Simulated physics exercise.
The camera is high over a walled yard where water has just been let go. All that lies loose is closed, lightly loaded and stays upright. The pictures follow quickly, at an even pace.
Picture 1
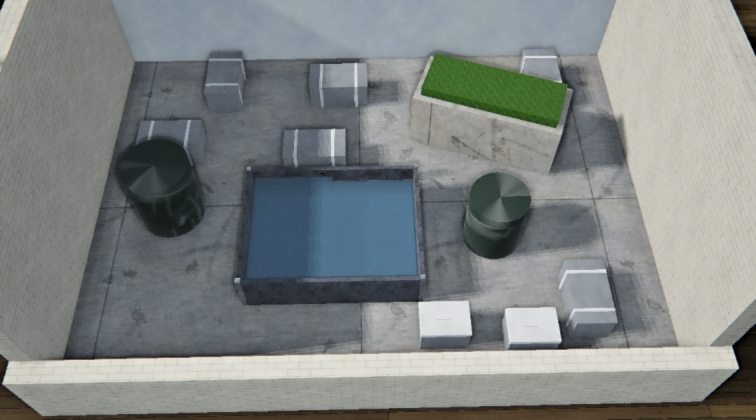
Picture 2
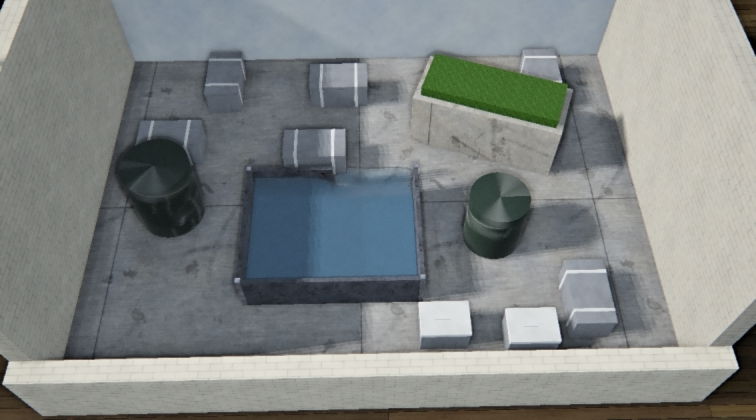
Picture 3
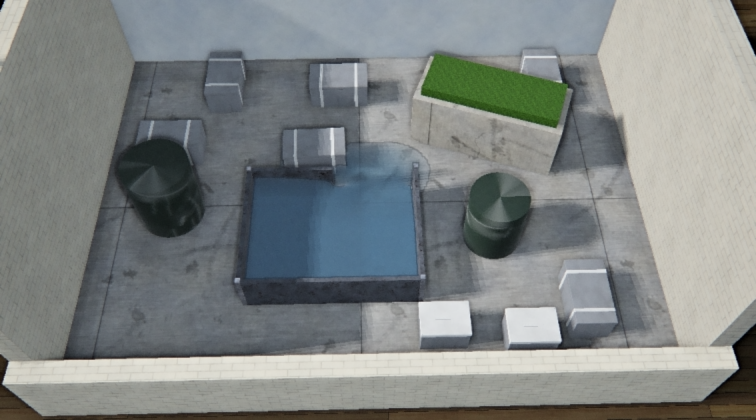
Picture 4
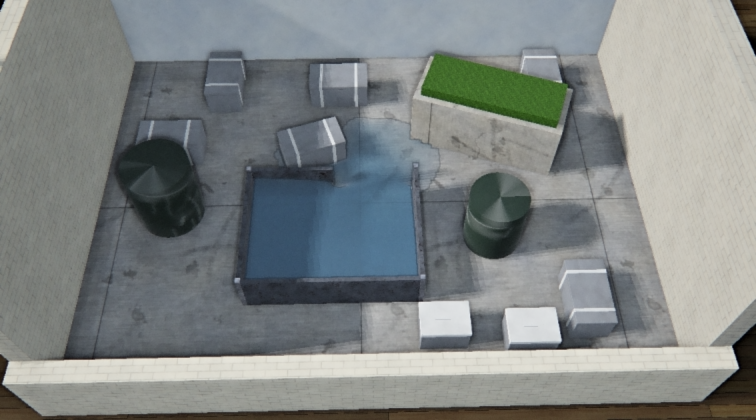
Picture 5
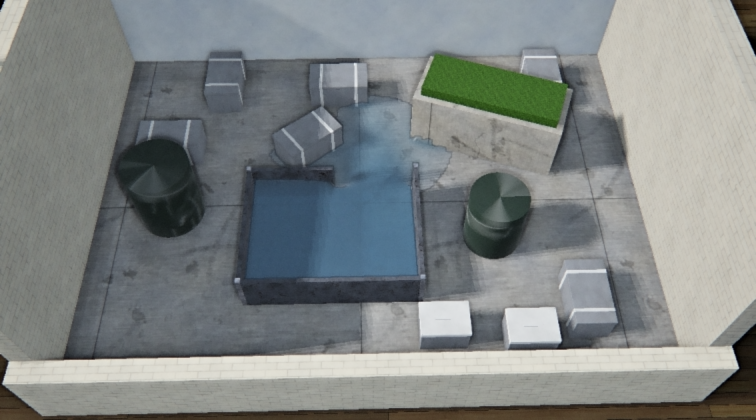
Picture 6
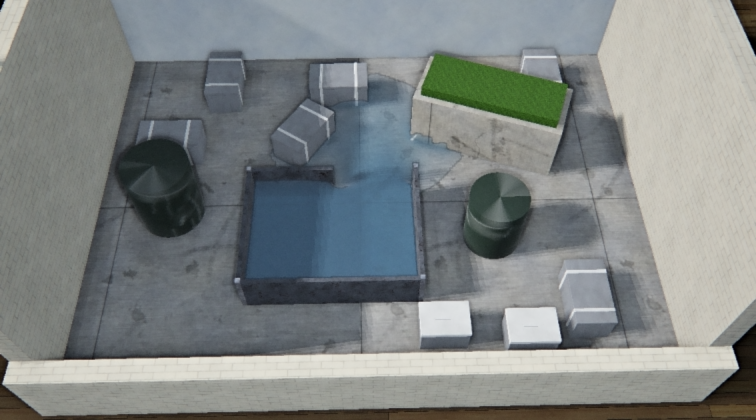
Water slips out through the far side of a dark-walled pool in a walled yard and fans across the paving toward the back wall and grass-topped planter. A banded grey box beside the opening then swivels and shifts slightly left as the water spreads past it, while the other objects stay put.
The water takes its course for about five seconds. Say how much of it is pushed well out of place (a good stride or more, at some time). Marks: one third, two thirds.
It is between one and two thirds.
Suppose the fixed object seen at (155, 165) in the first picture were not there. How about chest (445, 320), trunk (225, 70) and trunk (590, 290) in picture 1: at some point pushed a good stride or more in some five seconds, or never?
In turn: Never so far, moved that far, less than that.
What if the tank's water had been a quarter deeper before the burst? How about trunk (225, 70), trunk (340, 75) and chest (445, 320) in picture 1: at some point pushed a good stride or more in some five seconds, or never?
One after the other: Yes, moved that far, not that far.
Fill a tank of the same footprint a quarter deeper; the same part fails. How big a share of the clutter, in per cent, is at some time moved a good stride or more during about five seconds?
About 50 per cent.
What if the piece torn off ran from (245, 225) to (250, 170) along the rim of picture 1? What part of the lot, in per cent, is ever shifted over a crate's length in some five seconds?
Some 20 per cent.
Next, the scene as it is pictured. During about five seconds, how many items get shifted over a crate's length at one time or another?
I count 4.
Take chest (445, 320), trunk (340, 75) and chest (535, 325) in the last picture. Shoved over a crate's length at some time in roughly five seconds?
In that order: Never so far, pushed that far, less than that.
A moment on, 1 of 8 are well off their spots; 0 afloat.
Next, 2 of 8 are well off their spots; 0 afloat.
Later, 4 of 8 are well off their spots; 2 afloat.
In the end, 4 of 8 are well off their spots, and 4 have been at some point; 3 afloat.
